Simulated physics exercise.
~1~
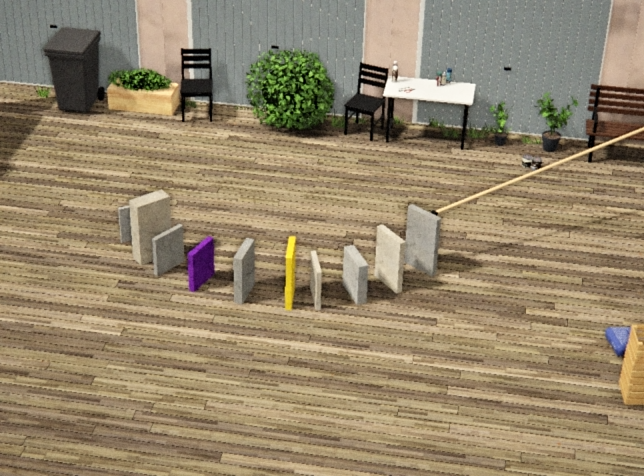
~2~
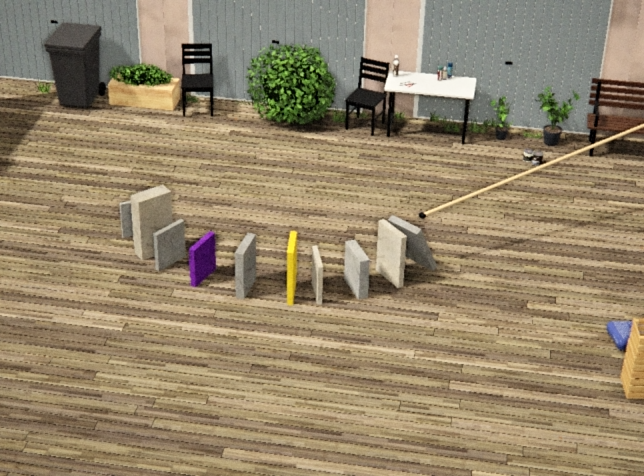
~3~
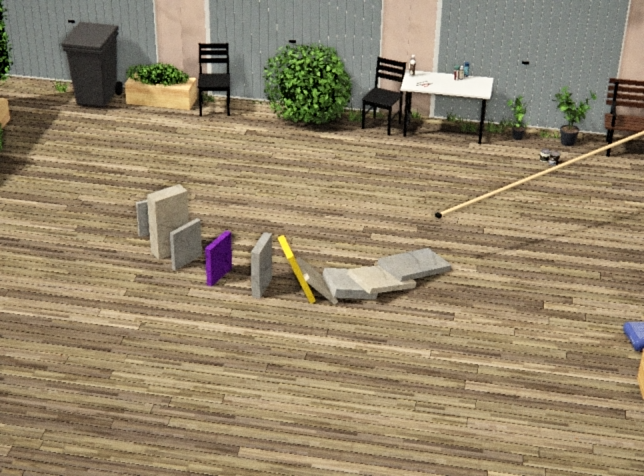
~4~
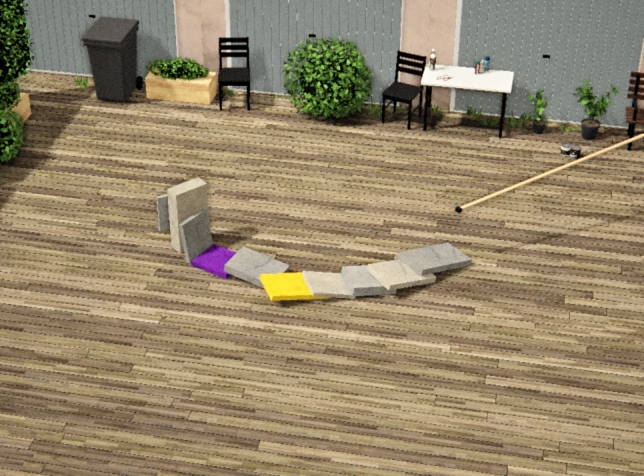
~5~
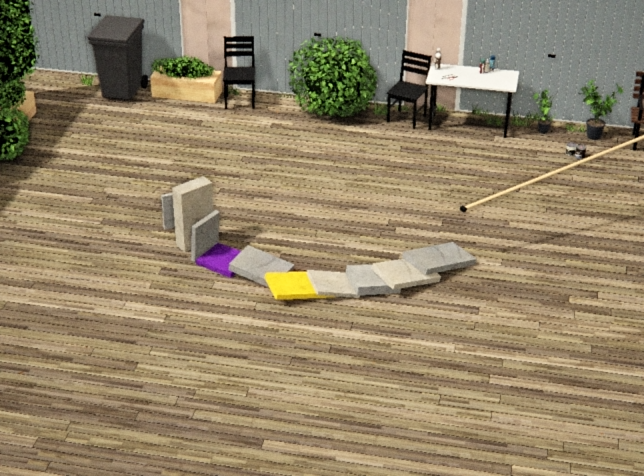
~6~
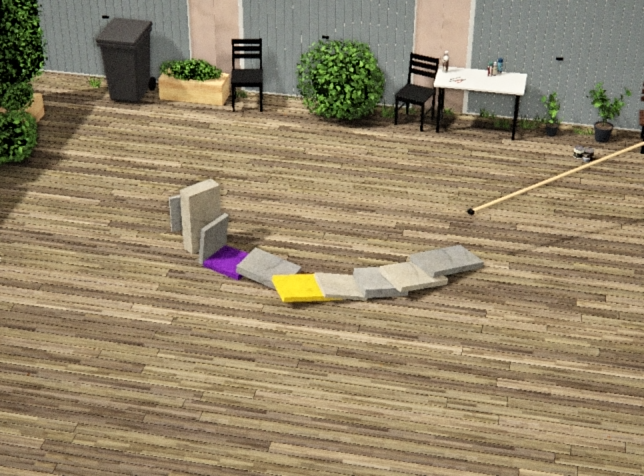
A long wooden pole reaches in from the right and pushes the first of ten upright slabs, set in a curved row on a planked yard seen from above. Most are grey or pale, with a yellow one mid-row and a purple one farther left, while chairs, a bush and a white table stand behind. The first slab tips left into its neighbour, and the fall runs along the bend as the pole stops. The yellow slab topples, then the grey one beyond it and the purple one. At the left end, three slabs stay standing.
